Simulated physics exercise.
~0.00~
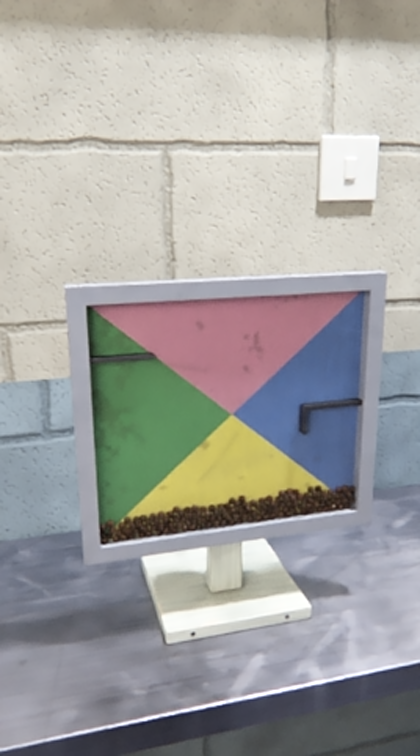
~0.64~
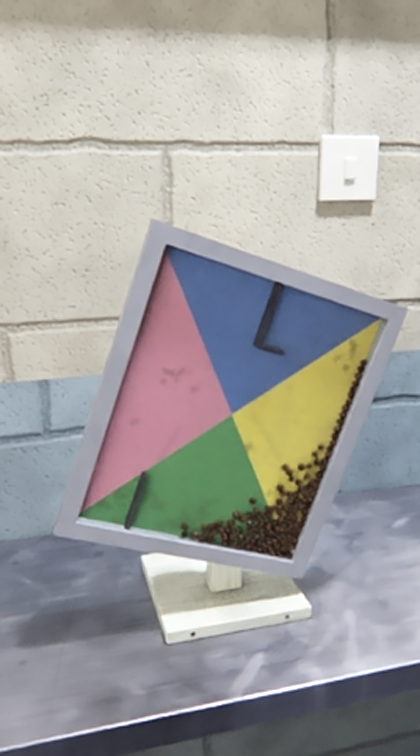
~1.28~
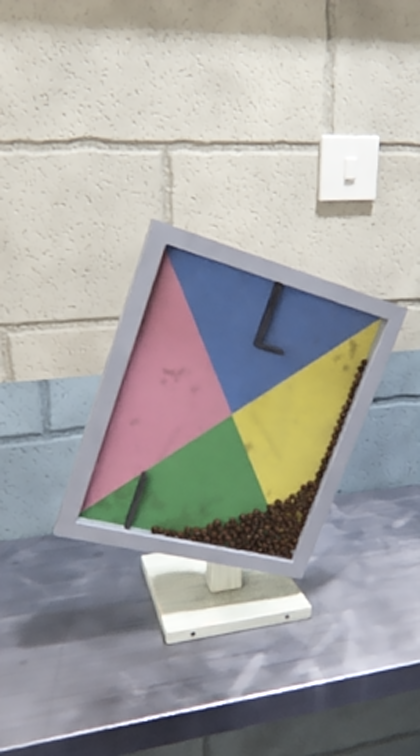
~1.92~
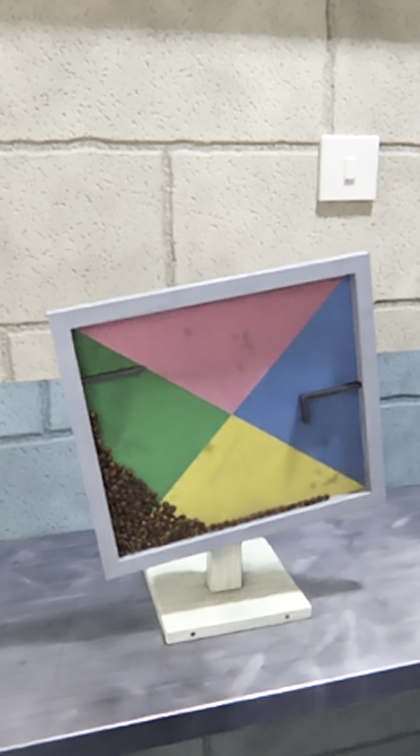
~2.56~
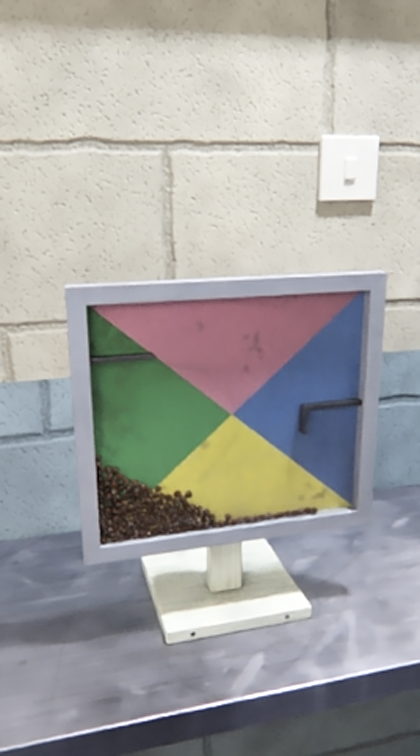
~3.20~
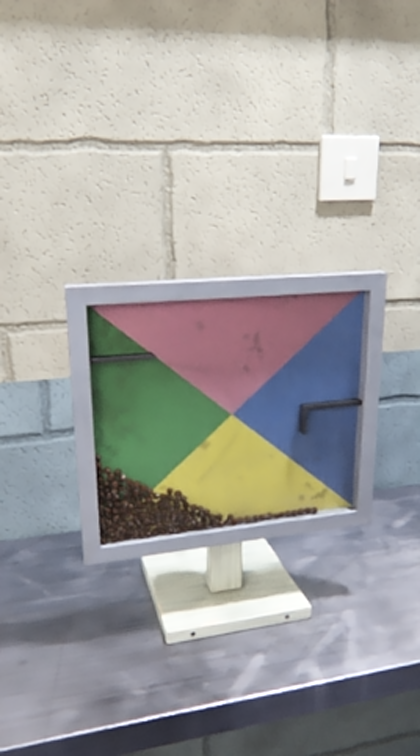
To begin with, a square, grey-rimmed box stands upright and level on a pale stand, its face painted in pink, blue, yellow and green wedges, with small dark brown beads spread along the bottom. The box turns steeply anticlockwise, and the beads slide into the lower corner, over the yellow wedge and part of the green. While it stays tilted, they spread a little further left into the green. The box then swings back clockwise, carrying the beads toward the lower left. Finally it rests level, with the beads heaped in the left corner across green and yellow, thinning toward the right.
